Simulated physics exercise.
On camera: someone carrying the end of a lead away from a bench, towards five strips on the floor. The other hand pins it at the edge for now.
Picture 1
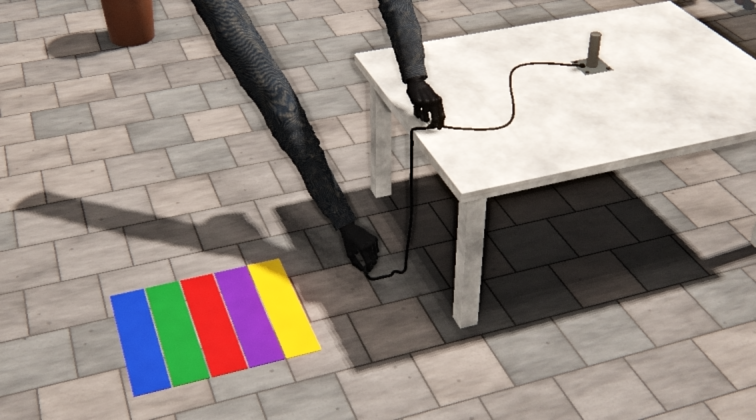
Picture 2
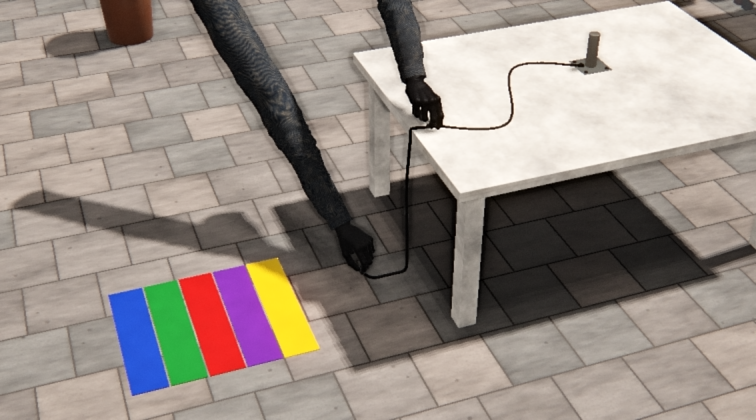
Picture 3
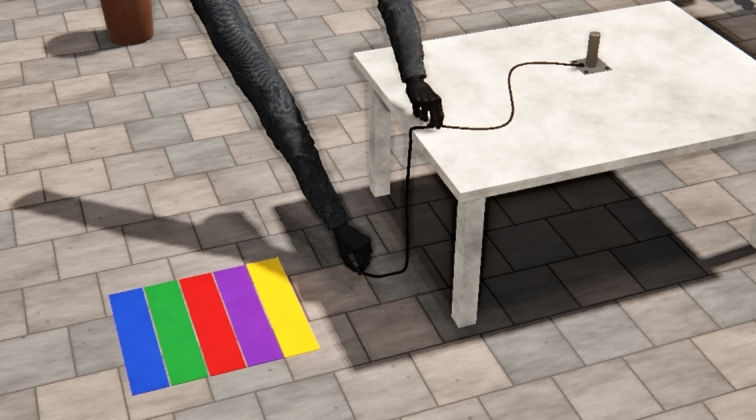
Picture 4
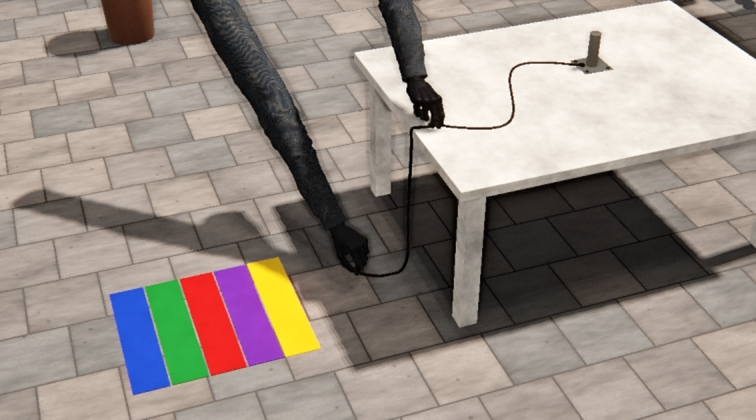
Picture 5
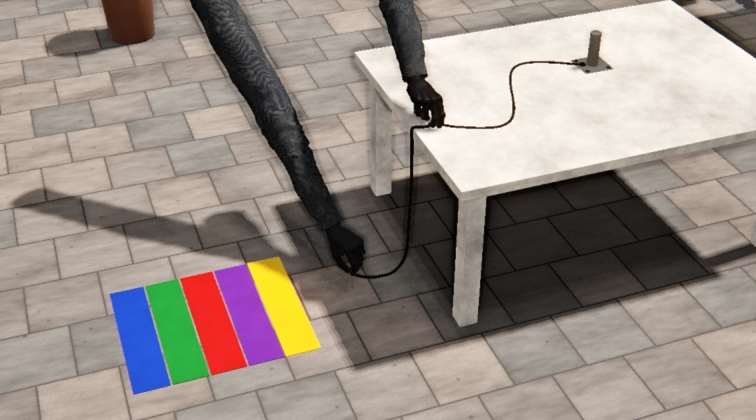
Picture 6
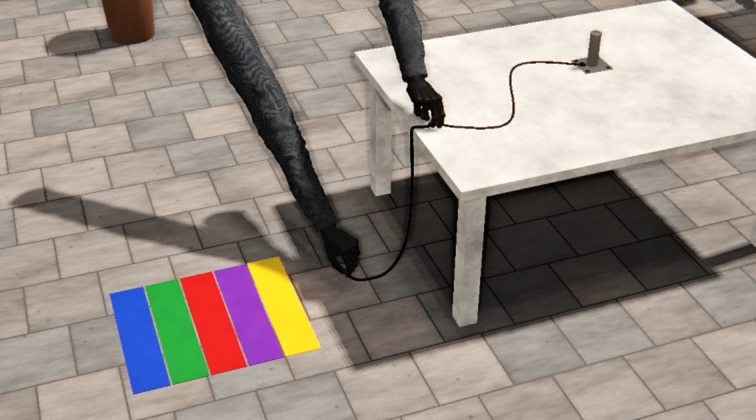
Five strips, blue, green, red, purple and yellow from left to right, lie side by side on grey stone paving, seen from above at an angle. At right stands a white table with a small post on top, a dark lead running from it over the edge, and part of a reddish-brown pot shows at upper left. One dark-sleeved arm pins the lead at the edge while the other draws its low end slightly left, smoothing the hanging curve, the view steady.
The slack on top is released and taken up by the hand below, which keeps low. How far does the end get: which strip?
Over green.
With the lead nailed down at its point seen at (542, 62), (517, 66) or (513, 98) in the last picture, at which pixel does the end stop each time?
About (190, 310), (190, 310) and (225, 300).
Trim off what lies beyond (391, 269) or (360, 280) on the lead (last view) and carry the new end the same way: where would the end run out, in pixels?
Near (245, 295) and (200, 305).
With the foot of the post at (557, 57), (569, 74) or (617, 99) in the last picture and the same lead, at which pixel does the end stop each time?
Try by try, around (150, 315), (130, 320) and (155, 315).
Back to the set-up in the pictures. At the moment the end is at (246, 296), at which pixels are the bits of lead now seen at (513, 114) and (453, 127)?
At (446, 109), then (400, 151).
A little later, end near (246, 296); over purple.
Next, end near (200, 306); over red.
When it is tight, end near (173, 313); over green. The end stops over the green strip.
